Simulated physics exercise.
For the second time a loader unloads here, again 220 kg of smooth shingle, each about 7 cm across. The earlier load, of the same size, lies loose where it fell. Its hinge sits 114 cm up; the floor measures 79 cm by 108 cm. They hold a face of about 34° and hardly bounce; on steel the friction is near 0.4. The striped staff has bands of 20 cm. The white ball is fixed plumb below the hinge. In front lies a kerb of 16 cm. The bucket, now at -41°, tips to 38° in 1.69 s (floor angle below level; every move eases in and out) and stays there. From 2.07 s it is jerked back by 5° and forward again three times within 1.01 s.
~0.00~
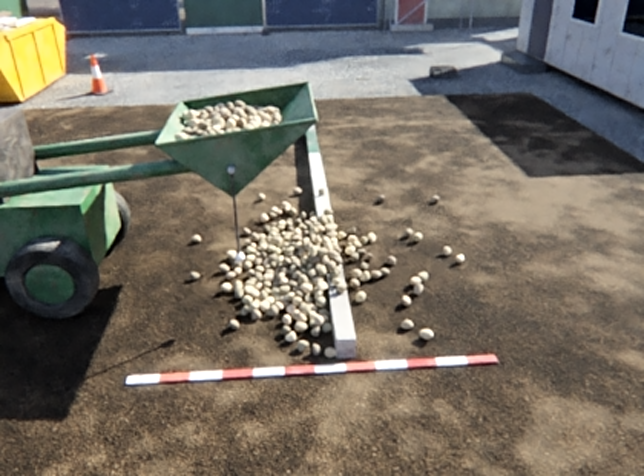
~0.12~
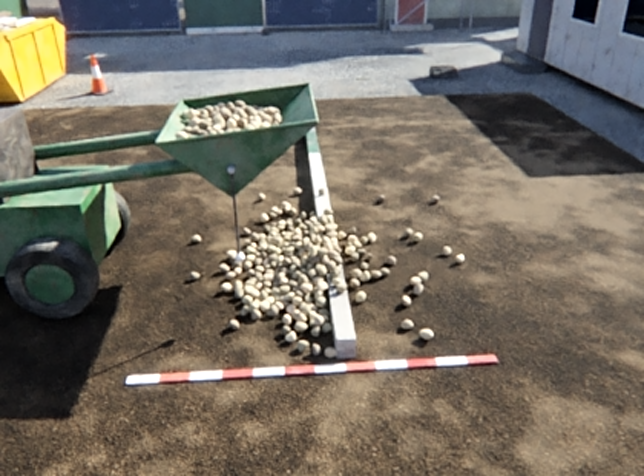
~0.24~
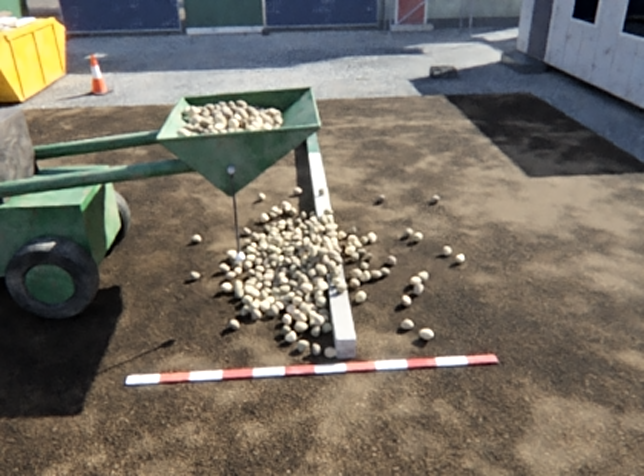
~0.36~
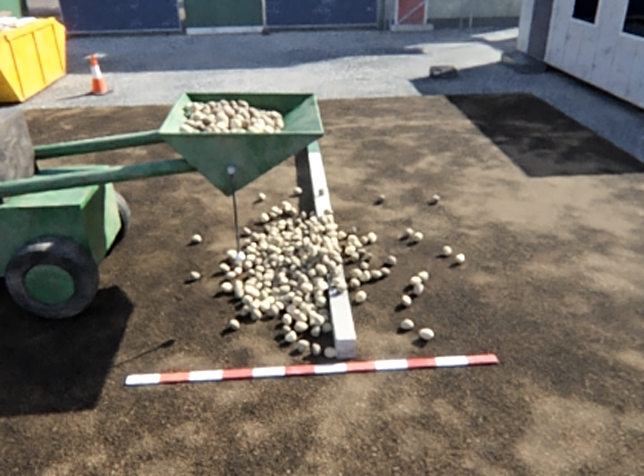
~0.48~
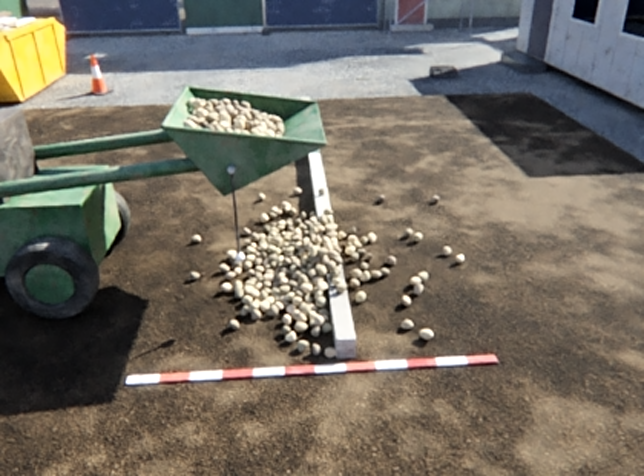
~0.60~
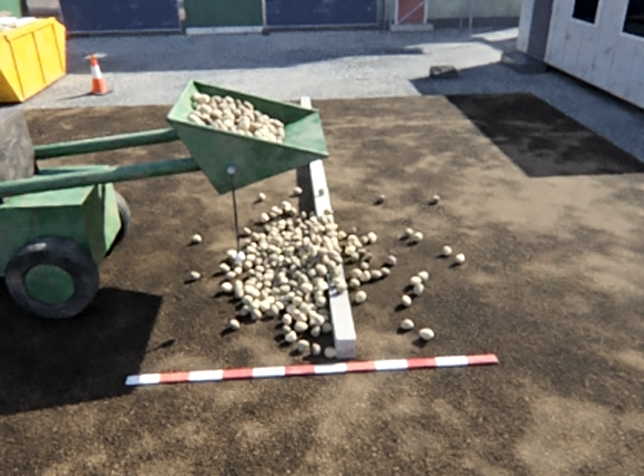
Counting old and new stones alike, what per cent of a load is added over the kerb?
Roughly 82 per cent of a load more.
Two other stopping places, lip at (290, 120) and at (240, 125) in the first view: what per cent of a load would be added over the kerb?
Near 45 per cent from the first place, 5 from the second.
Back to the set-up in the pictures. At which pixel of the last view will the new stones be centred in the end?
Near (372, 259).
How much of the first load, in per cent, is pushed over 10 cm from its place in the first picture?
About 10 per cent.
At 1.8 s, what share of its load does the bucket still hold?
It holds some 25 per cent.
After 1.3 s the floor is at 26°; in per cent of one load, 99 in the bucket, 93 on this side of the kerb, 8 over the kerb; the foremost stones are at (428, 251).
After 1.8 s the floor is at 38°; in per cent of one load, 27 in the bucket, 137 on this side of the kerb, 36 over the kerb; the foremost stones are at (428, 249).
After 3.5 s the floor is at 38°; in per cent of one load, 0 in the bucket, 110 on this side of the kerb, 90 over the kerb; the foremost stones are at (463, 245).
After 6.1 s the floor is at 38°; in per cent of one load, 0 in the bucket, 110 on this side of the kerb, 90 over the kerb; the foremost stones are at (463, 245). Net gain over the kerb, 82.
